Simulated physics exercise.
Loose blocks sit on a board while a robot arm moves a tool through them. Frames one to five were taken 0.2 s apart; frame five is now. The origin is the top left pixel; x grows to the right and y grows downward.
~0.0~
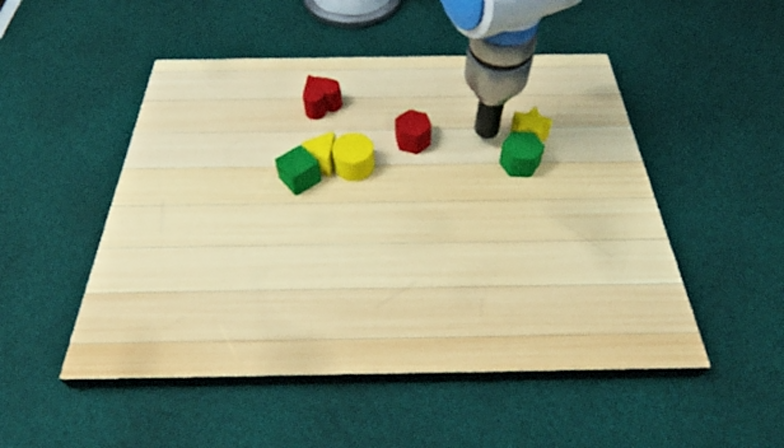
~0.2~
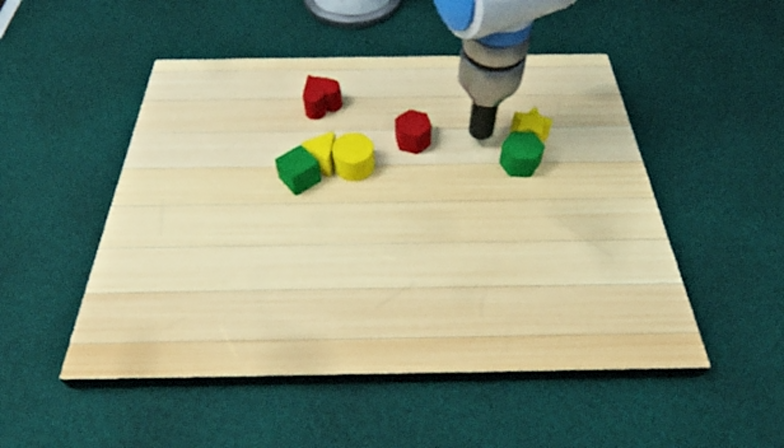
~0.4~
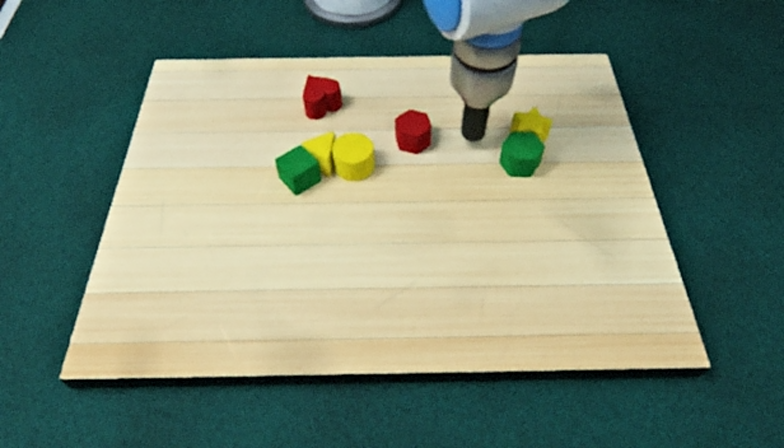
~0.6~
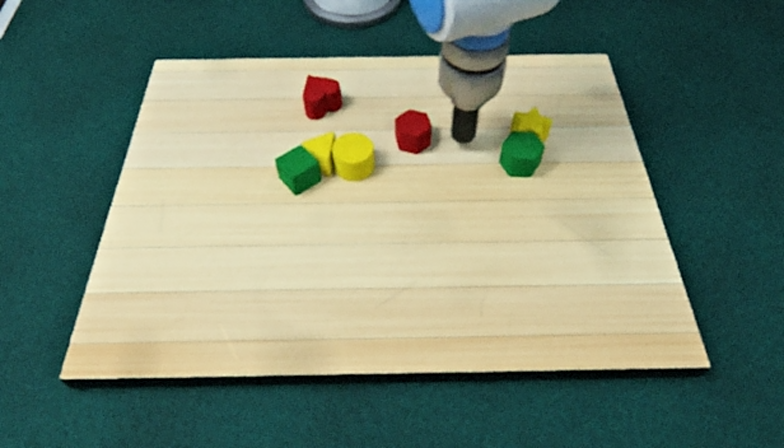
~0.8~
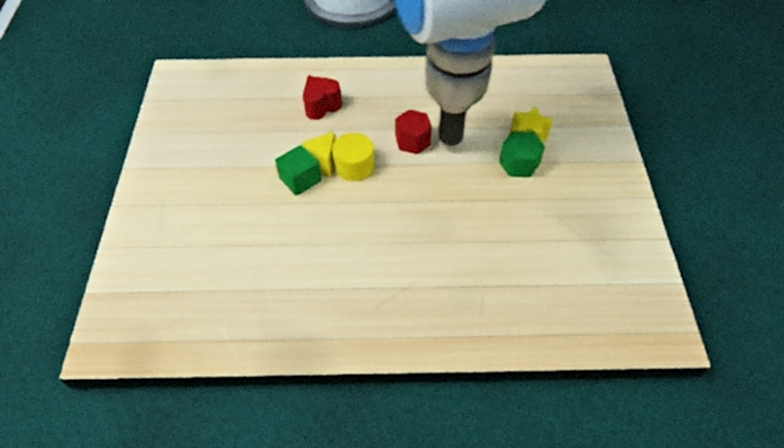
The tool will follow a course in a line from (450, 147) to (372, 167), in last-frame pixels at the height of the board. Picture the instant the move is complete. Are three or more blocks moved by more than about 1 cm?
Yes - that is the case.
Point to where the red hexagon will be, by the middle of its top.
Somewhere near (389, 120).
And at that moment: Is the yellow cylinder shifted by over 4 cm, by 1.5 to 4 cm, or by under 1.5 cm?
My prediction: Between 1.5 and 4 cm.
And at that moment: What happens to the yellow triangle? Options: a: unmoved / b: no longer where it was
The one that fits is b, no longer where it was.
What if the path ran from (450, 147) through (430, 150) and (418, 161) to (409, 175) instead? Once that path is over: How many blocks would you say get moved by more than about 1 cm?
I'm going with one.
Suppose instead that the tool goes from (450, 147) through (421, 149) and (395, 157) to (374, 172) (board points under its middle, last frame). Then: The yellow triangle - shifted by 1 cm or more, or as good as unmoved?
Well, the yellow triangle shifts from its place.
What follows on the original path. Halfway along, tool at (411, 149); red hexagon at (393, 120), turned 55° clockwise.
At the end, tool at (372, 158); green four-sided block at (294, 161); yellow triangle at (308, 140); yellow cylinder at (337, 149); red hexagon at (389, 120), turned 75° clockwise.
